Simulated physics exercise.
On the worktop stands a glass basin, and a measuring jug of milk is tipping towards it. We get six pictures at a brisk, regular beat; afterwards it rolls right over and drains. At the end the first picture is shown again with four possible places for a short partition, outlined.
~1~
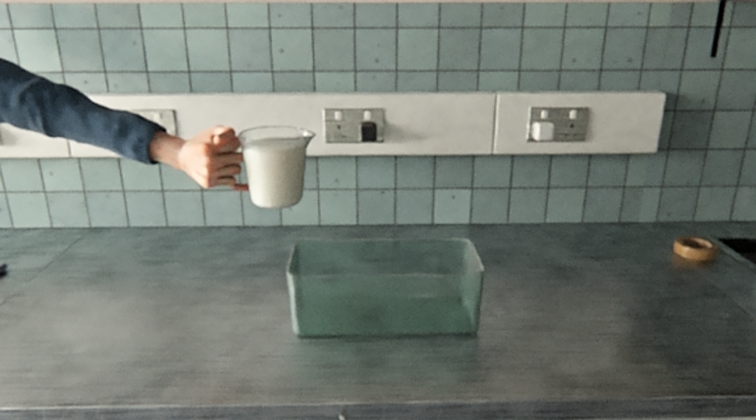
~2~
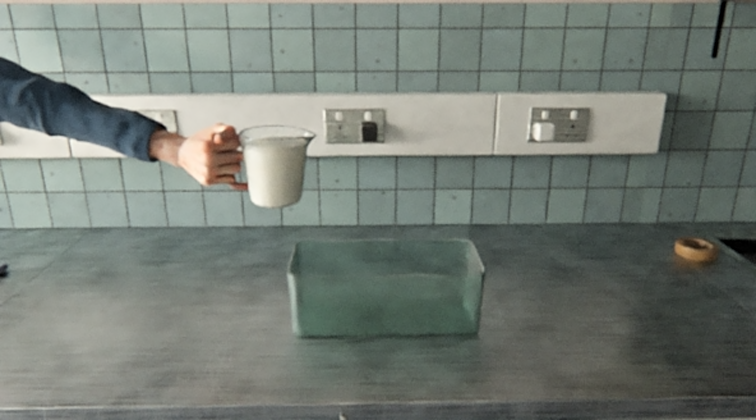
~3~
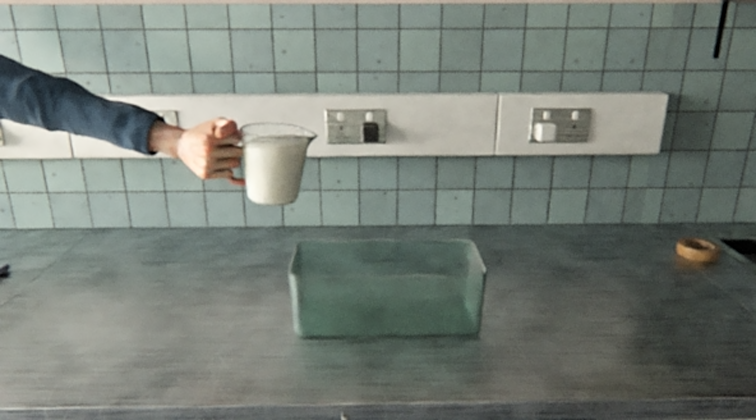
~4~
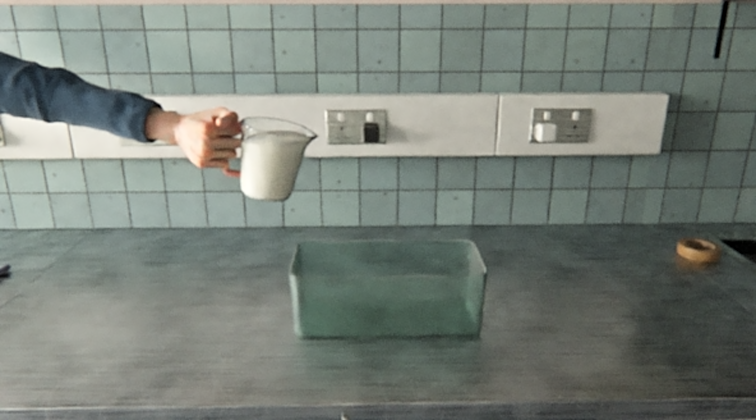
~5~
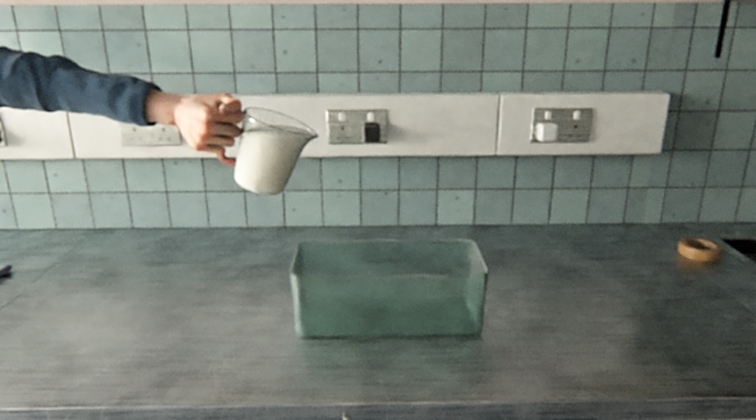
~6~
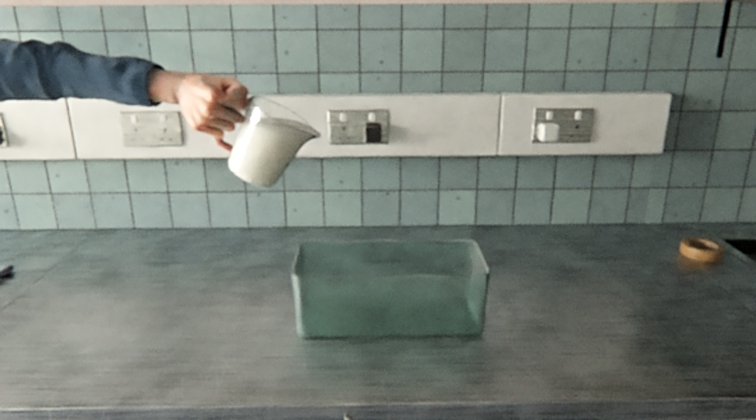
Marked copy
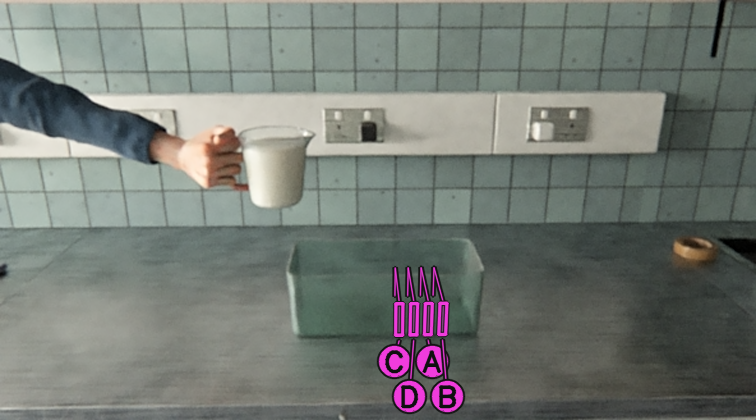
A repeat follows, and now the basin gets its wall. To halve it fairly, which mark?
C is best.
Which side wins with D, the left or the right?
The left one.
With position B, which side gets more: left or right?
The left side.
In magenta, A at (428, 340); B at (442, 339); C at (399, 340); D at (413, 340).
With A, about 90 % ends left of the wall and 5 % right of it; 6 % is lost outside.
With B, about 89 % ends left of the wall and 5 % right of it; 6 % is lost outside.
With C, about 54 % ends left of the wall and 42 % right of it; 3 % is lost outside.
With D, about 87 % ends left of the wall and 5 % right of it; 8 % is lost outside.
